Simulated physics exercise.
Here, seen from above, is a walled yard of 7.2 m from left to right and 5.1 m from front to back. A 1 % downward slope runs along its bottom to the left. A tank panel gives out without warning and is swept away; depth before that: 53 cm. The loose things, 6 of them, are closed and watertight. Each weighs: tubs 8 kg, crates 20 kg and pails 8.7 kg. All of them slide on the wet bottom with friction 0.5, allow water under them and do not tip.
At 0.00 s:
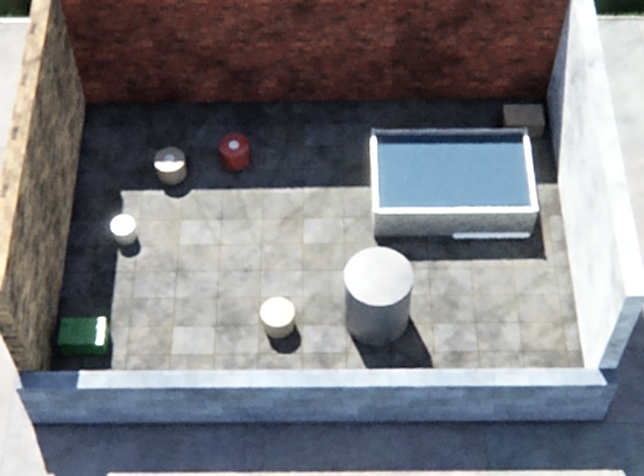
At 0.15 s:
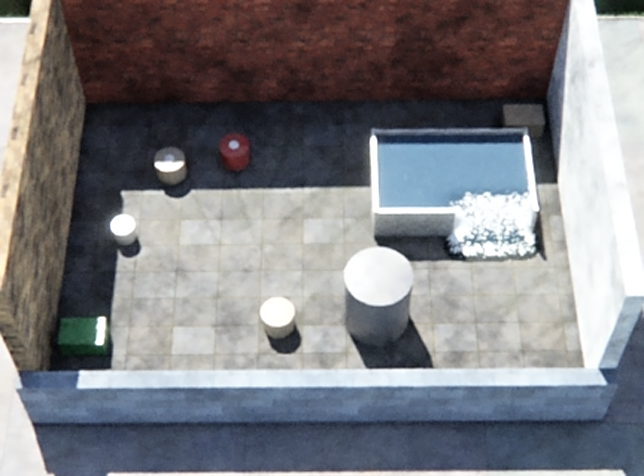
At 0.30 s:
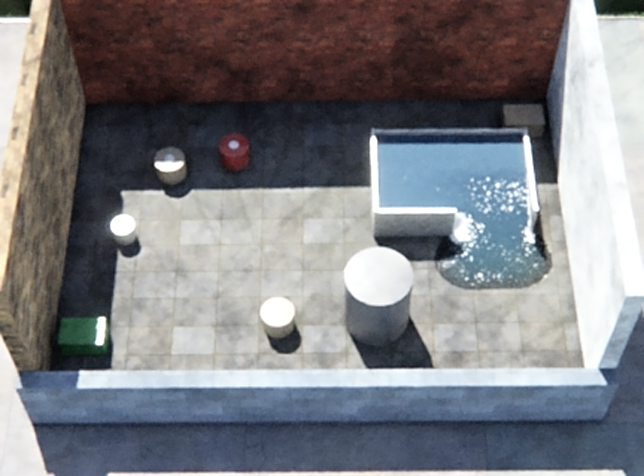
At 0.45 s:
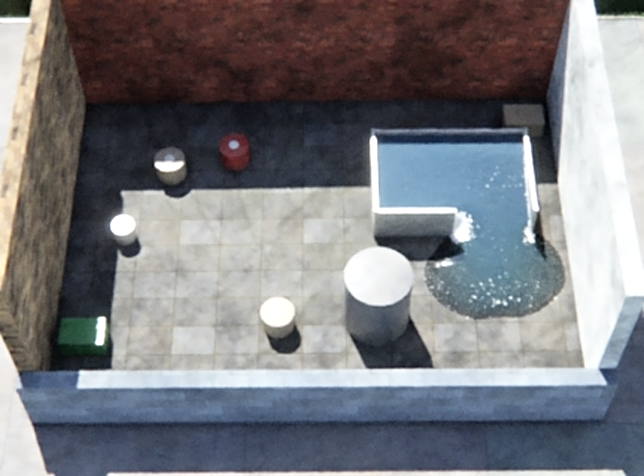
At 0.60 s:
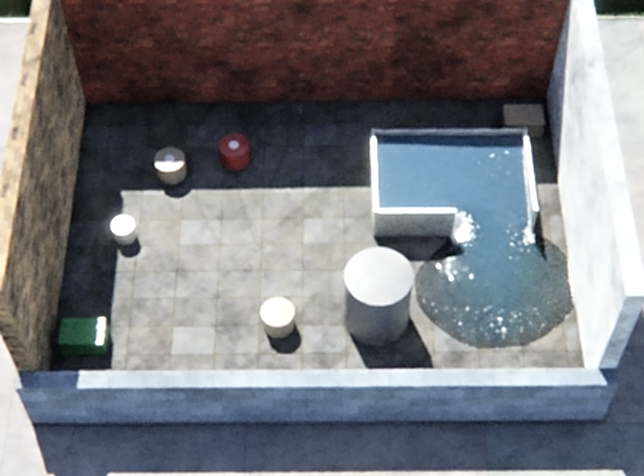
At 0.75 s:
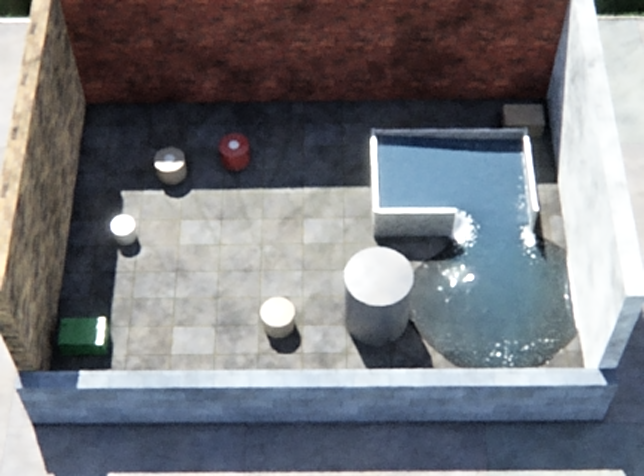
A paved yard enclosed by a brick back wall, a tan left wall and pale right and front walls is seen from high above by a still camera. A water-filled tank stands at the right behind a grey cylinder, with a red tub and small pale containers to the left and a green crate near the front-left corner. The tank's front right panel gives way, and water gushes out and spreads forward across the paving in a widening rounded pool, while the loose objects stay put.
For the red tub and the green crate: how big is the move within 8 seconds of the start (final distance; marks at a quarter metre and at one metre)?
My prediction: The red tub barely stirs; the green crate glides a long stretch.
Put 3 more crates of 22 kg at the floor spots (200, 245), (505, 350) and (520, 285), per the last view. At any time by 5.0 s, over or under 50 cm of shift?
Result, in listed order: Not exceeded / exceeded / exceeded.
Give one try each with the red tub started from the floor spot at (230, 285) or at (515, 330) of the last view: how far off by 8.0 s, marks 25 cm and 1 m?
Run 1: It remains nearly still. Run 2: It is pushed far off.
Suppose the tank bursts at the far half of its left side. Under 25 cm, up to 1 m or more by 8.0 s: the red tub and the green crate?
Red tub: Washed well away; green crate: Washed well away.
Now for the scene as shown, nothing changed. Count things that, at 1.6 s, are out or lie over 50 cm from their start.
That would be 0.
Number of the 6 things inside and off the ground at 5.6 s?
The count is 1.
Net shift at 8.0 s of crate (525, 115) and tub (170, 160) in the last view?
Lab note - net shifts in order: 0 cm; 0 cm.
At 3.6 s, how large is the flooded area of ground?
At that time the wet patch spans about 16 m2.
After 1.6 s the red tub is near (234, 145), 0.0 m from its start, aground; the green crate is near (82, 331), 0.0 m from its start, aground; 0 afloat.
After 3.6 s the red tub is near (234, 145), 0.0 m from its start, aground; the green crate is near (82, 331), 0.0 m from its start, aground; 0 afloat.
After 5.6 s the red tub is near (234, 145), 0.0 m from its start, aground; the green crate is near (82, 286), 0.7 m from its start, afloat; 1 afloat.
After 8.0 s the red tub is near (234, 145), 0.0 m from its start, aground; the green crate is near (110, 194), 2.3 m from its start, aground; 0 afloat.
